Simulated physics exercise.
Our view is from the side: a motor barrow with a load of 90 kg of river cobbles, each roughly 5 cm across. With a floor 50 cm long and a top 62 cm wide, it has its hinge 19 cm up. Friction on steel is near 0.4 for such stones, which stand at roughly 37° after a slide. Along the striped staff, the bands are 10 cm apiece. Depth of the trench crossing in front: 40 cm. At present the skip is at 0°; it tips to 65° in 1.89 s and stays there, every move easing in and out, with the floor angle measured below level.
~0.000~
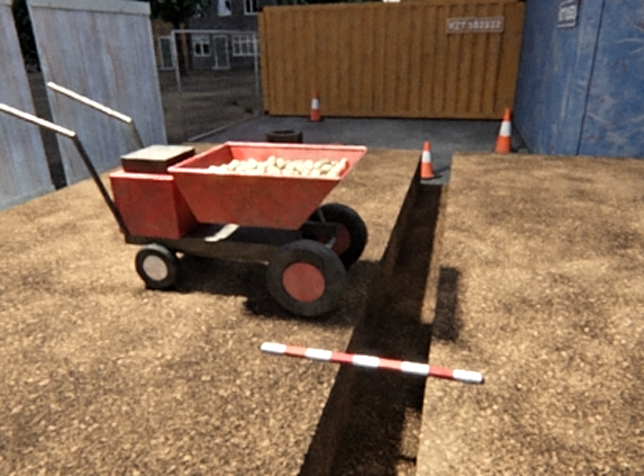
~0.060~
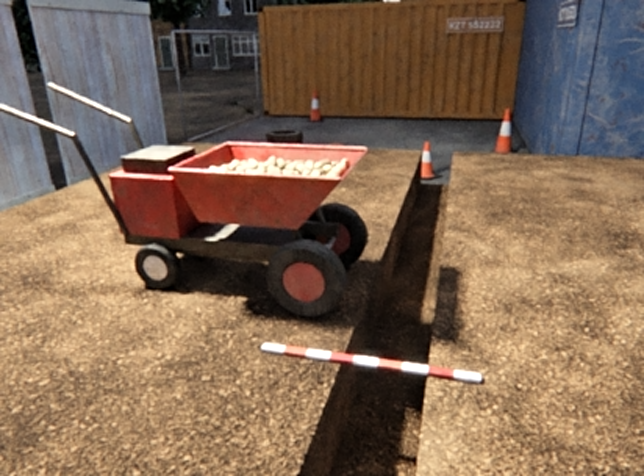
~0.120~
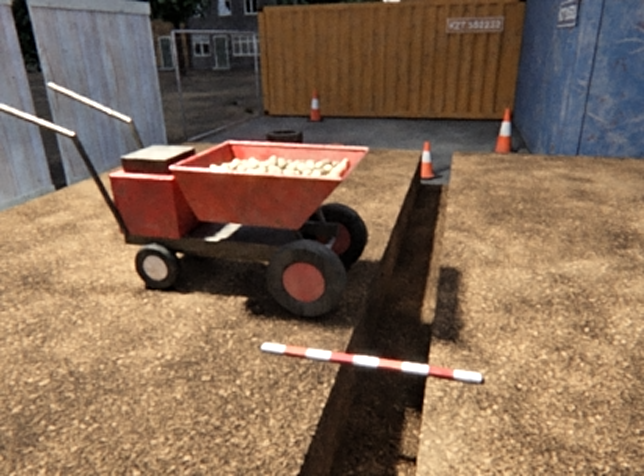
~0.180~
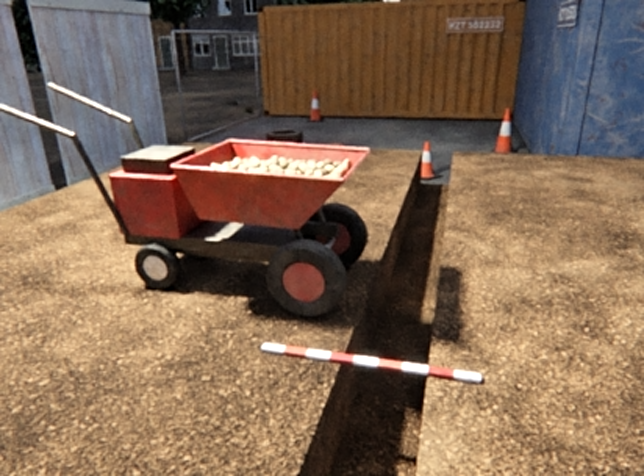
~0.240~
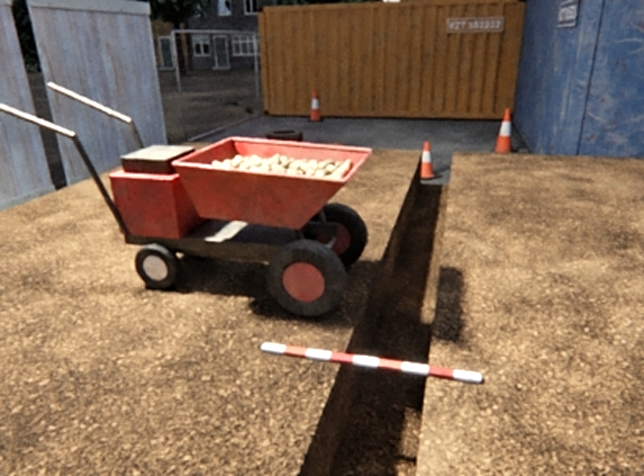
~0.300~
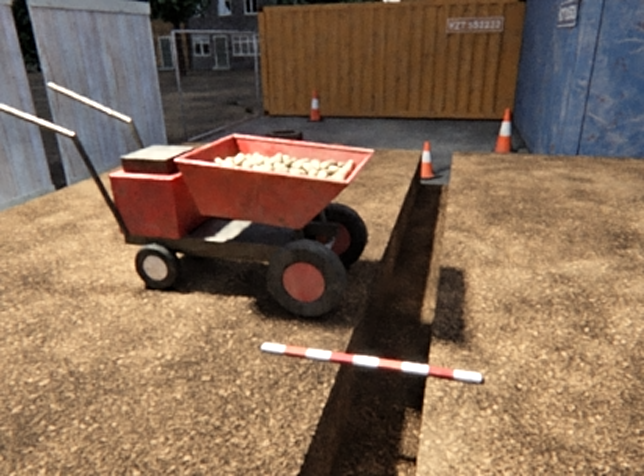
A red motor barrow loaded with pale stones stood beside a narrow trench with a red-and-white staff lying across it, and its skip tilted very slightly forward to the right while the wheels stayed still.
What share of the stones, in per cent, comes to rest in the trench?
About 40 per cent of the stones finish in the trench.
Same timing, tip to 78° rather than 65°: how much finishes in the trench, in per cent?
Then about 30 per cent.
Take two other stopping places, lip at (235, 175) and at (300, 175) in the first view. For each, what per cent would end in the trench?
First place roughly 75%, second roughly 85%.
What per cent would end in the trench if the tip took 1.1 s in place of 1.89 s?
30 per cent.
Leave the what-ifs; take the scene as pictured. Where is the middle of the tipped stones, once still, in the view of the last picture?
(456, 298).
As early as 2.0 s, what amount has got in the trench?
I'd put it near 5 per cent.
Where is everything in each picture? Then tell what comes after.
In the first picture, the skip is at 0°, its lip at (340, 179); the top of the load is at (291, 167).
In the second picture, lip at (340, 180), floor tilted 0°, highest stones at (291, 167); the stones move at 0.1 m/s on average.
In the third picture, the skip is at 1°, its lip at (341, 180); the top of the load is at (292, 167); the stones move at 0.1 m/s on average.
In the fourth picture, lip at (343, 181), floor tilted 2°, highest stones at (286, 167); the stones move at 0.1 m/s on average.
In the fifth picture, the skip is at 3°, its lip at (346, 182); the top of the load is at (278, 165); the stones move at 0.2 m/s on average.
In the sixth picture, lip at (349, 183), floor tilted 4°, highest stones at (259, 163); the stones move at 0.2 m/s on average.
After 1.4 s the floor is at 55°; 100 % in the skip; the foremost stones are at (414, 228).
After 2.0 s the floor is at 65°; 63 % in the skip, 3 % in the trench, 34 % past the trench; the foremost stones are at (511, 308).
After 2.3 s the floor is at 65°; 35 % in the skip, 6 % in the trench, 59 % past the trench; the foremost stones are at (591, 329).
After 4.3 s the floor is at 65°; 0 % in the skip, 40 % in the trench, 60 % past the trench; the foremost stones are at (631, 338).
